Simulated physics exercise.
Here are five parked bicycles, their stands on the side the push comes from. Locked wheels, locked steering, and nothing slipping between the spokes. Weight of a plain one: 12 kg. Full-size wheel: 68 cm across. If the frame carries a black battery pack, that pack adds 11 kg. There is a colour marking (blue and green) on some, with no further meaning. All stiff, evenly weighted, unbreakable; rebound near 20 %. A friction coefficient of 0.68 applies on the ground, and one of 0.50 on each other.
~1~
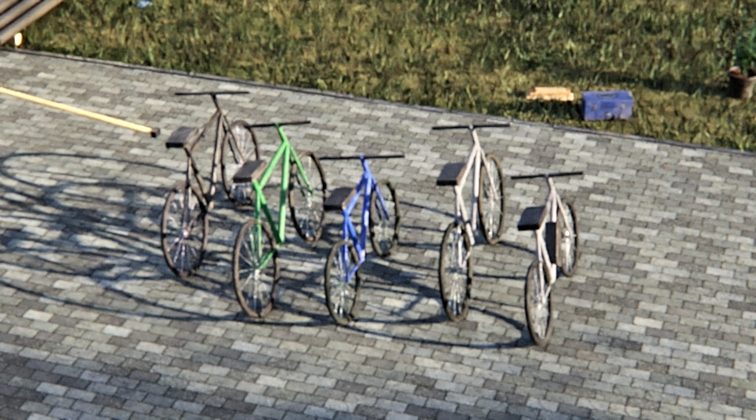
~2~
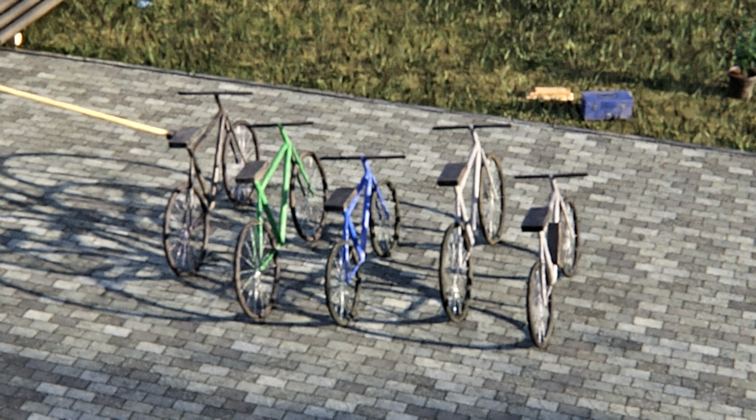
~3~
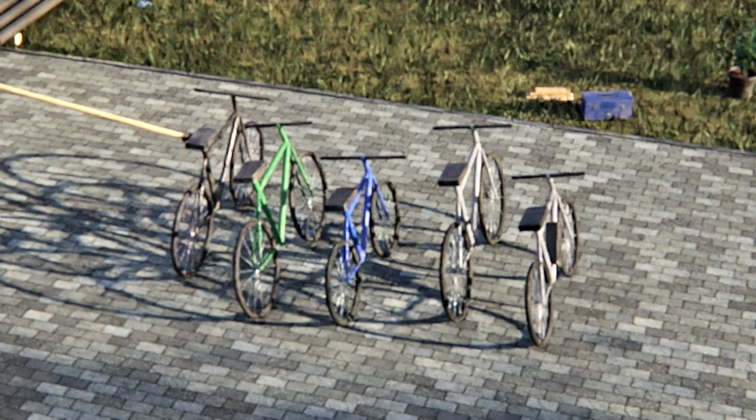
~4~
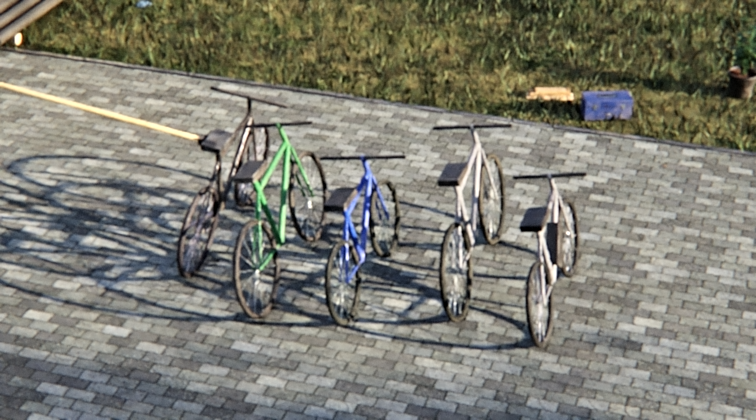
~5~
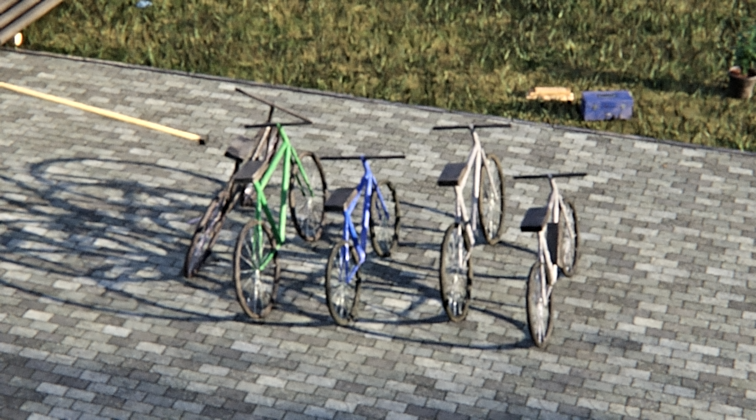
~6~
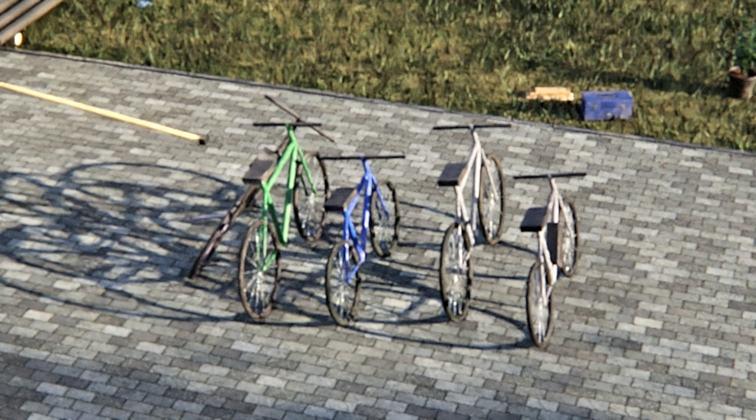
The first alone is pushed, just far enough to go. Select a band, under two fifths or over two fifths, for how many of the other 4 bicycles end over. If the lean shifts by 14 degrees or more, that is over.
The share is under two fifths.
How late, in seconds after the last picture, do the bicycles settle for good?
At roughly 0.5 seconds.
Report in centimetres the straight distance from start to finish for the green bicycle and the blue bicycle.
Distance from start in cm - green 30, blue 0.
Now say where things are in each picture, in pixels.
In the first frame (we follow the side turned to the camera), pole end (153, 135) 11 cm from the first bicycle; green bicycle (312, 205); blue bicycle (324, 280); no other piece has moved.
In the second frame, pole end (169, 137) pushing; green bicycle (313, 206).
In the third frame, pole end (184, 140) pushing; blue bicycle (325, 281); no other piece has moved.
In the fourth frame, pole end (200, 142) pushing; blue bicycle (325, 281); no other piece has moved.
In the fifth frame, pole end (201, 142) stopped; green bicycle (313, 205); no other piece has moved.
In the sixth frame, pole end (201, 142) stopped; green bicycle (318, 208) tipped 4°; blue bicycle (325, 281); one has shifted.
Then, 0.21 s on from the sixth picture, none of the 4 other bicycles over, 1 disturbed; green bicycle tipped 13°.
Then, 0.35 s on from the sixth picture, 1 of the 4 other bicycles over; green bicycle tipped 20°.
Then, 0.49 s on from the sixth picture, 1 of the 4 other bicycles over; green bicycle tipped 22°.
Finally, 1 of the 4 other bicycles over; green bicycle tipped 22°; blue bicycle unmoved. That is 25 per cent. Three left standing. Seen by the last camera, middles, green bicycle near (310, 212), blue bicycle near (360, 228).
